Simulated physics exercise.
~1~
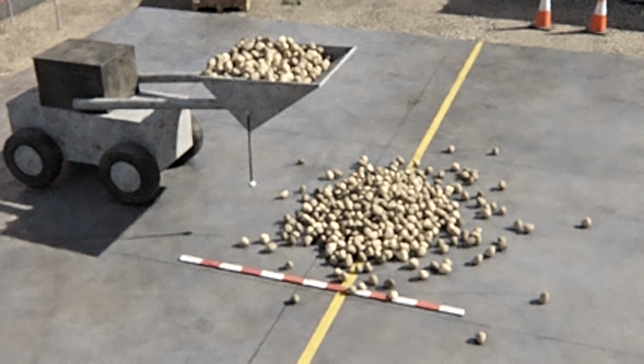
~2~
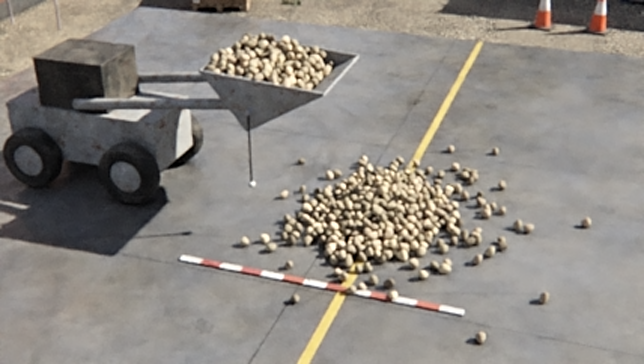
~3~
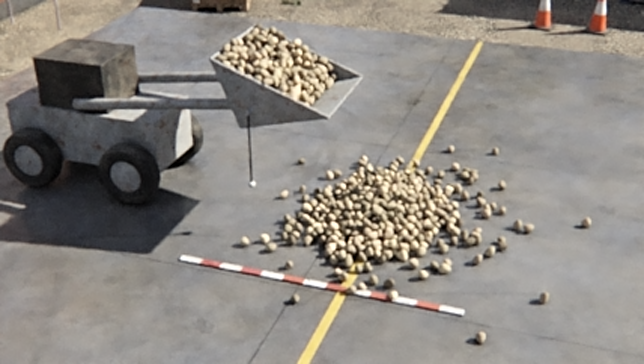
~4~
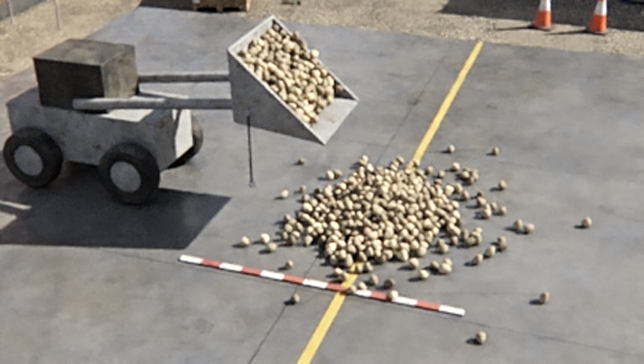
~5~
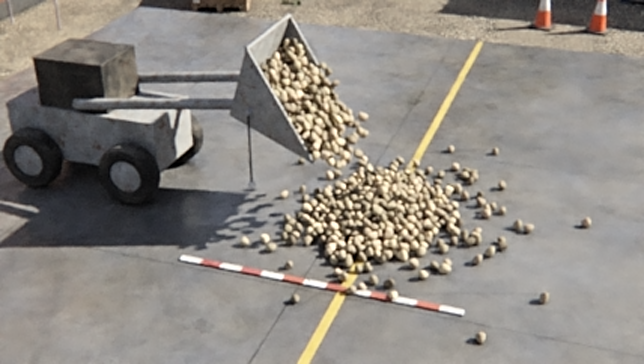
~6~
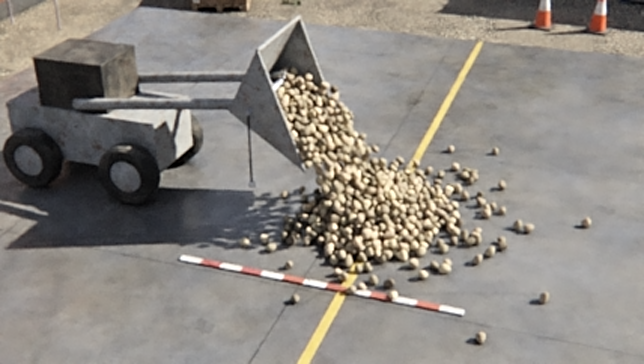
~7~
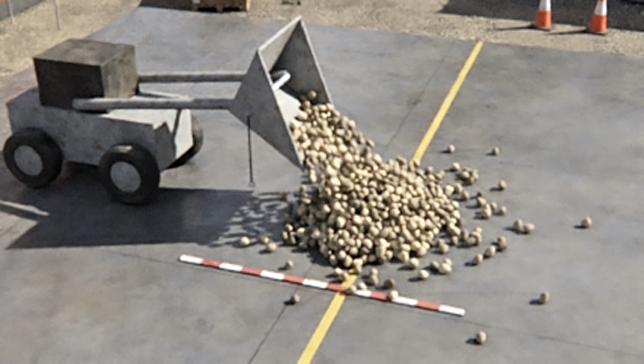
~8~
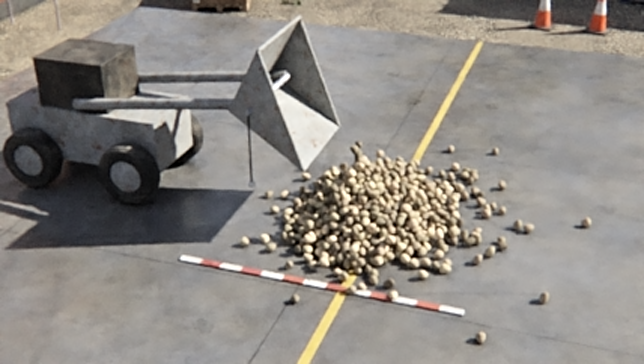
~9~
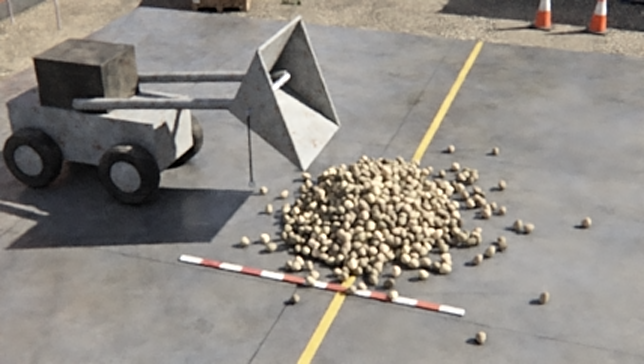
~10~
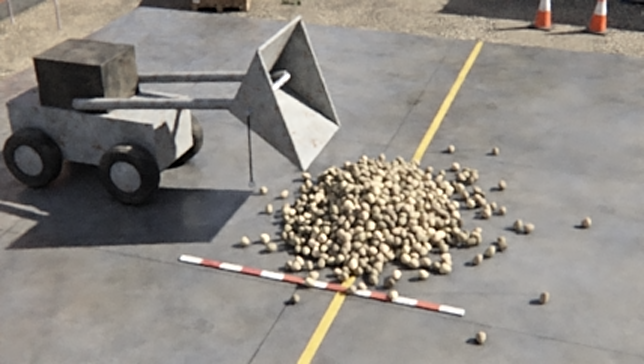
We see a grey four-wheeled loader holding a bucket of rounded stones beside a loose pile on a paved yard. The bucket tips forward and the stones pour onto the pile, which grows across the yellow line, leaving the bucket empty and still tilted above the larger heap.
